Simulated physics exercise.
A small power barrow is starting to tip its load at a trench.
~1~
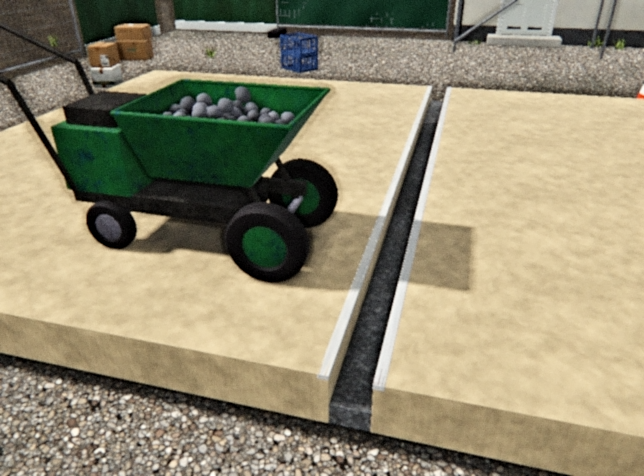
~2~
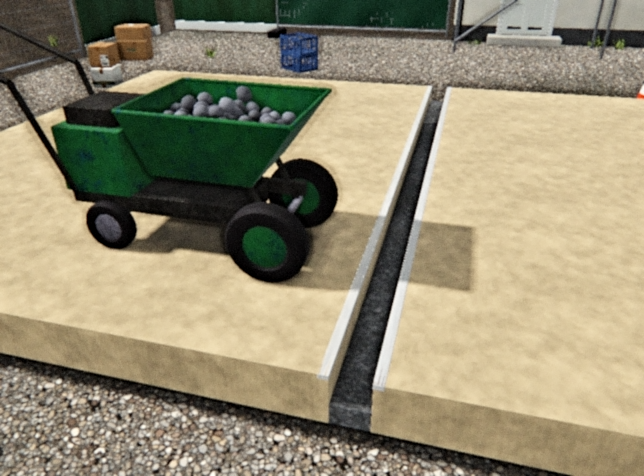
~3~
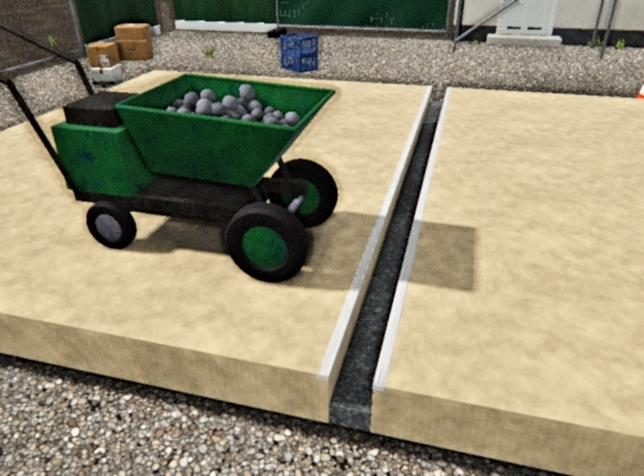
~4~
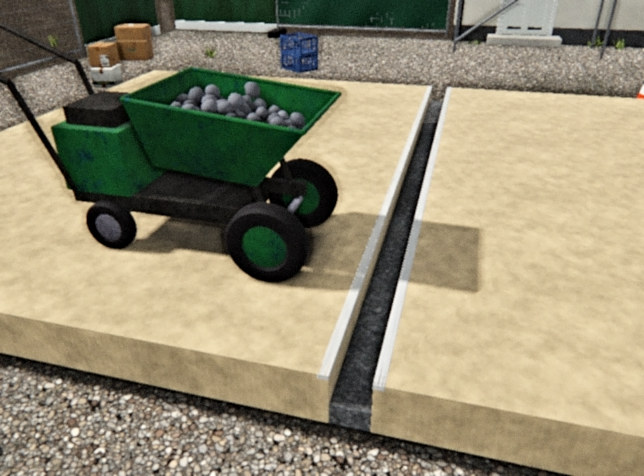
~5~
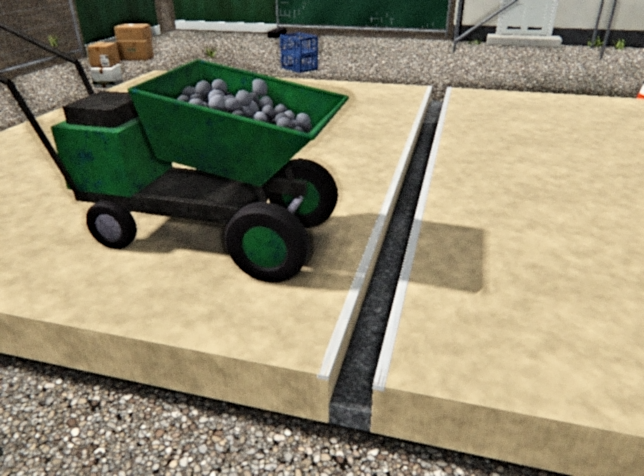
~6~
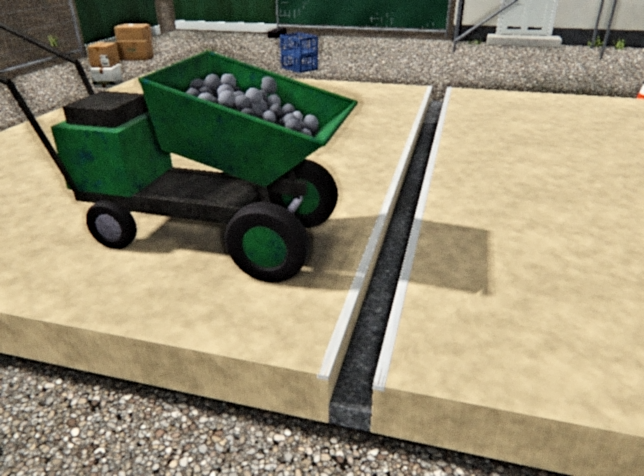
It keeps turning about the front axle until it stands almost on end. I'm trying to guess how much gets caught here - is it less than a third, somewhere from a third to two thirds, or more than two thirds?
I'd say less than a third.
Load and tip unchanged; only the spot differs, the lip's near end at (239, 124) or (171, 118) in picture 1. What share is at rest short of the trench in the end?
About 10 per cent first, about 60 per cent second.
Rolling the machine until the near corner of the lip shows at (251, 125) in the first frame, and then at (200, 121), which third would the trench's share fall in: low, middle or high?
First between a third and two thirds, then the middle third.
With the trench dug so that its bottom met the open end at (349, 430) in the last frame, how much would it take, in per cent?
The share comes out near 0 percent.
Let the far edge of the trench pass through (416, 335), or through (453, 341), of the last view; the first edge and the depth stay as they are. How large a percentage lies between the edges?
Respectively, 40 % and 80 %.
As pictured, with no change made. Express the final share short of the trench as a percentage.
Roughly 0 per cent of the load.
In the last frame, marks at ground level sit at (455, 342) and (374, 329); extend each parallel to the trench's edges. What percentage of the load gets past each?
That's 40 in a hundred for the first and 90 in a hundred for the second.
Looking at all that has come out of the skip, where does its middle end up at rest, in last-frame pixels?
At about (454, 269), give or take.
Soon after the last picture, skip tipped steeply; all in the skip.
A little later, skip tipped right over; most in the skip; about a quarter beyond it; a stray few falling.
Later still, skip tipped right over; a small part in the skip; a stray few in or heaped over the trench; most beyond it.
At rest, skip tipped right over; a small part in the skip; a stray few in or heaped over the trench; most beyond it.
